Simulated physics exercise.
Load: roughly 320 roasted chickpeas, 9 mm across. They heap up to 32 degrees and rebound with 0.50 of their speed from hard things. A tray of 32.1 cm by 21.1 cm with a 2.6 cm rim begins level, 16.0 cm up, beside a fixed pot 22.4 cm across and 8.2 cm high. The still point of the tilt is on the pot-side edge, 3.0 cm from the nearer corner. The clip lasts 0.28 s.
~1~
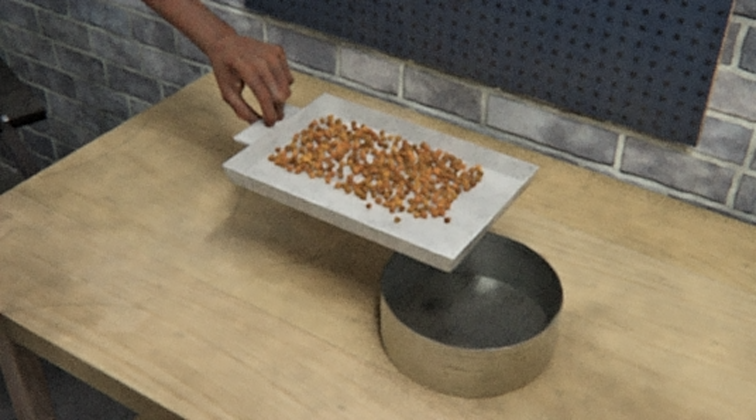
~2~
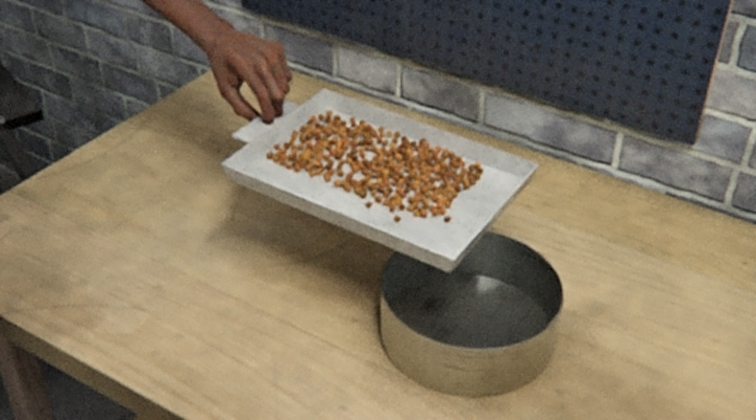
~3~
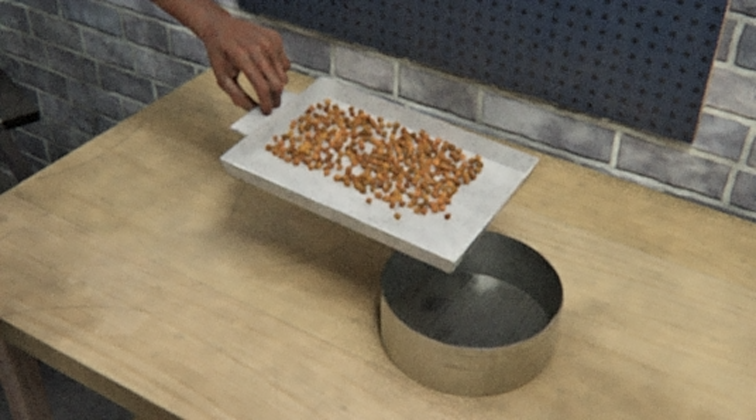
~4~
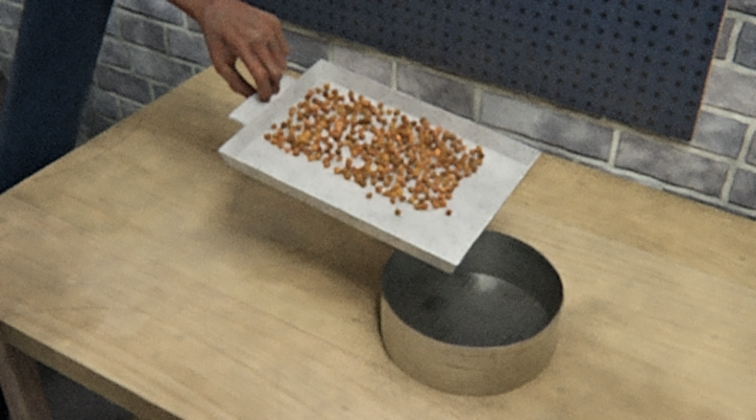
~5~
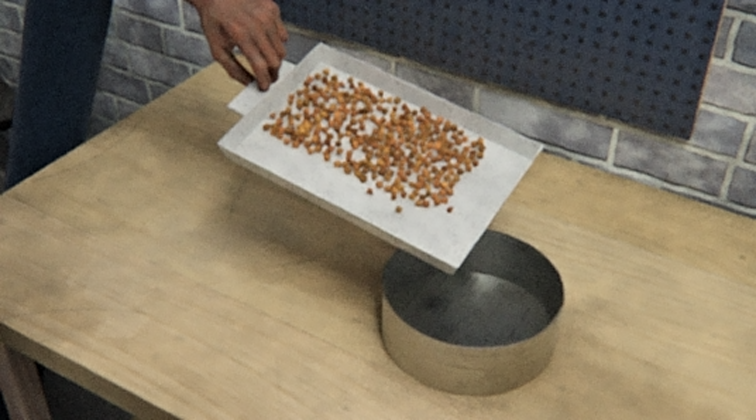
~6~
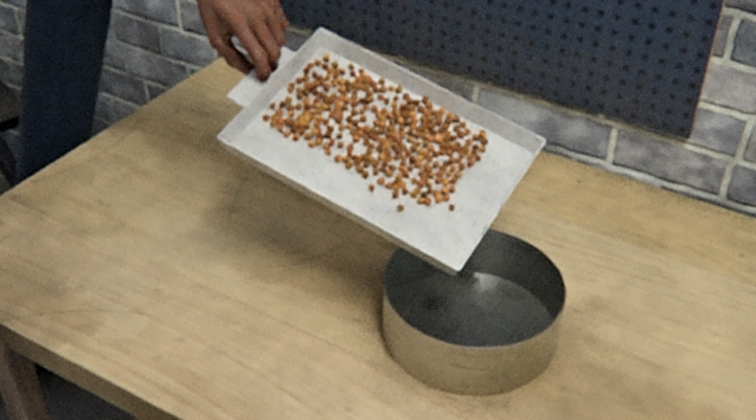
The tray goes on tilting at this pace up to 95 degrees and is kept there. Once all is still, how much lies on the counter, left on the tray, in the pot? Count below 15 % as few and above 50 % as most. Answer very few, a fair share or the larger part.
Counter: The larger part, tray: Very few, pot: A fair share.
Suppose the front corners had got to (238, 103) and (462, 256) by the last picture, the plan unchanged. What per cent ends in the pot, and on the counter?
Pot 70, counter 30.
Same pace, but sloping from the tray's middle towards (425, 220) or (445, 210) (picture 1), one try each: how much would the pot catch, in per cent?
Some 65 and 70 per cent.
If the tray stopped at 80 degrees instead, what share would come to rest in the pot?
In that case some 20 per cent.
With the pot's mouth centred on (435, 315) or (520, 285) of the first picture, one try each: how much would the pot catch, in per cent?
About 100 and 0 per cent.
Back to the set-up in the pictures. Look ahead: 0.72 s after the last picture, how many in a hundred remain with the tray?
About 70 per cent.
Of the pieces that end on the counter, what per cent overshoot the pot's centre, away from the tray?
Roughly 90 per cent.
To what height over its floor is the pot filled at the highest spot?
Roughly 2.0 cm.
Then, 0.43 s after the last picture, tilt 55 degrees; the tray holds 100 %, the pot 0 %.
Then, 0.72 s after the last picture, tilt 80 degrees; the tray holds 70 %, the pot 0 %.
Then, 1.11 s after the last picture, tilt 95 degrees; the tray holds 15 %, the pot 25 %.
In the end, counter 60 %, tray 0 %, pot 40 %.
